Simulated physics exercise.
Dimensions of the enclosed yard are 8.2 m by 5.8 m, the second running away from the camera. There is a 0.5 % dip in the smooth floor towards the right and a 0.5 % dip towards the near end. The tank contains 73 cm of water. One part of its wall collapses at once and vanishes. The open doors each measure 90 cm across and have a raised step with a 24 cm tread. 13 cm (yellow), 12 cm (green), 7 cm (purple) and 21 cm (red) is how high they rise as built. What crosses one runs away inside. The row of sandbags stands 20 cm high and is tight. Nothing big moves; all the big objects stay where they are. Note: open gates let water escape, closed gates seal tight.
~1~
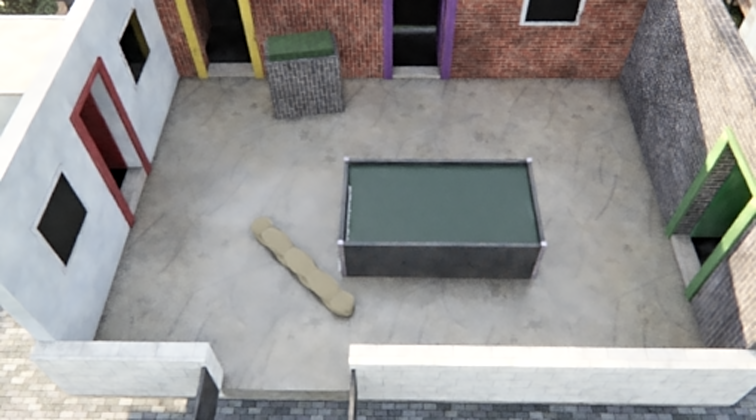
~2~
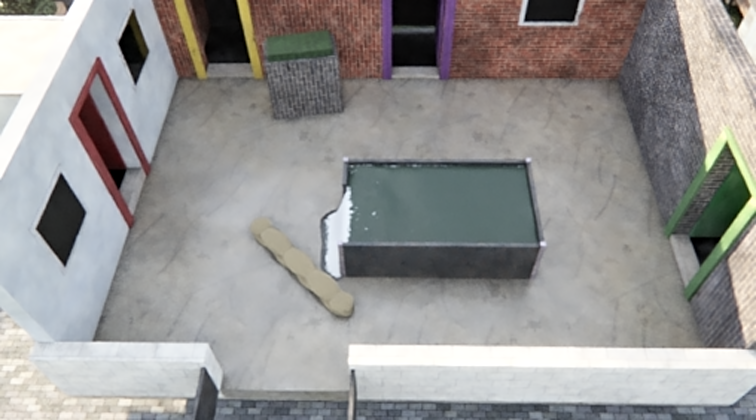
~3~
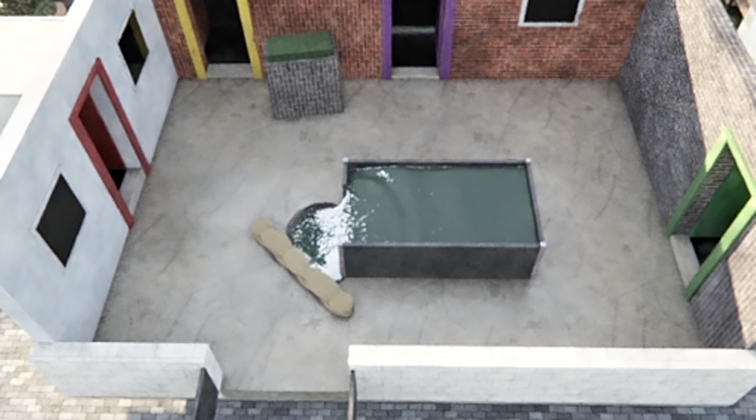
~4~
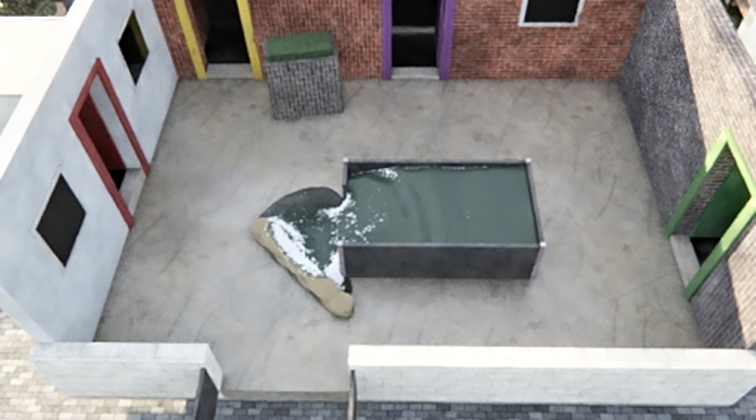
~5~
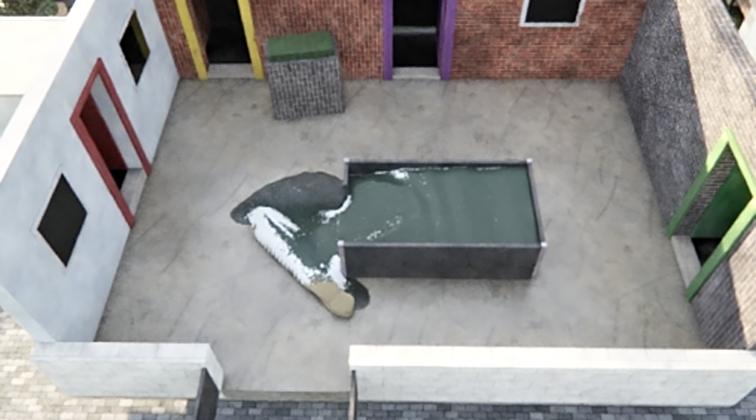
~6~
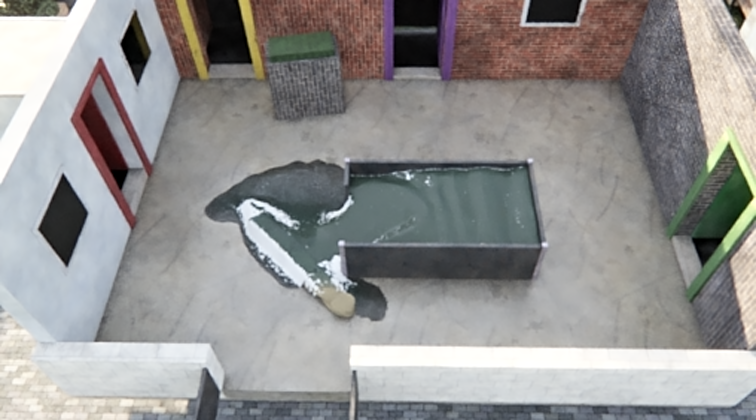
Dark green water pours through the open left end of a rectangular grey tank in a walled concrete yard, seen from high above by a still camera. Yellow, purple, red and green doorways line the brick, white and grey walls, with a moss-topped block at the back and a lumpy tan barrier left of the tank. The water spills out foaming, meets the barrier, washes over most of it and spreads around both its ends, while ripples cross the tank.
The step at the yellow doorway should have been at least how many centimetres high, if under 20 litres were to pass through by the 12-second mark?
At least some 19 cm.
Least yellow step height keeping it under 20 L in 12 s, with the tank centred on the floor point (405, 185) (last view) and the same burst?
Roughly 16 cm is needed.
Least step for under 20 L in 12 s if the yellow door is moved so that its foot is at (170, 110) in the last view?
Something near 18 cm.
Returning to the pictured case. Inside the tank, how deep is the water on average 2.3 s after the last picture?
I'd put it at some 32 centimetres on average.
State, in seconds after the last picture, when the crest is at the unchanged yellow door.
Around 2.4 s.
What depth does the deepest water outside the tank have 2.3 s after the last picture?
About 35 cm.
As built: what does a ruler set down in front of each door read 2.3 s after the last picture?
In cm - yellow: 25, green: 0, purple: 0, red: 16.
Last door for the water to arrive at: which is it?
It is the green one.
Then, 0.7 s after the last picture water covers 25 % of the floor, deepest (51 cm) near (315, 267); it has not reached the yellow door.
Then, 2.3 s after the last picture water covers 50 % of the floor, deepest (35 cm) near (315, 267); 25 cm at the yellow door, 15 litres in over its 13 cm step.
Then, 11.3 s after the last picture water covers 95 % of the floor, deepest (10 cm) near (98, 332); 6 cm at the yellow door, 86 litres in over its 13 cm step.
At the yellow door as built, the water peaked near 25 cm, 2.3 s after the last picture.
Run again over the same 12 s with other heights there, 37 litres in over 16.5 cm, 6 litres over 22.5 cm. The limit of 20 litres is kept from about 19 cm up.
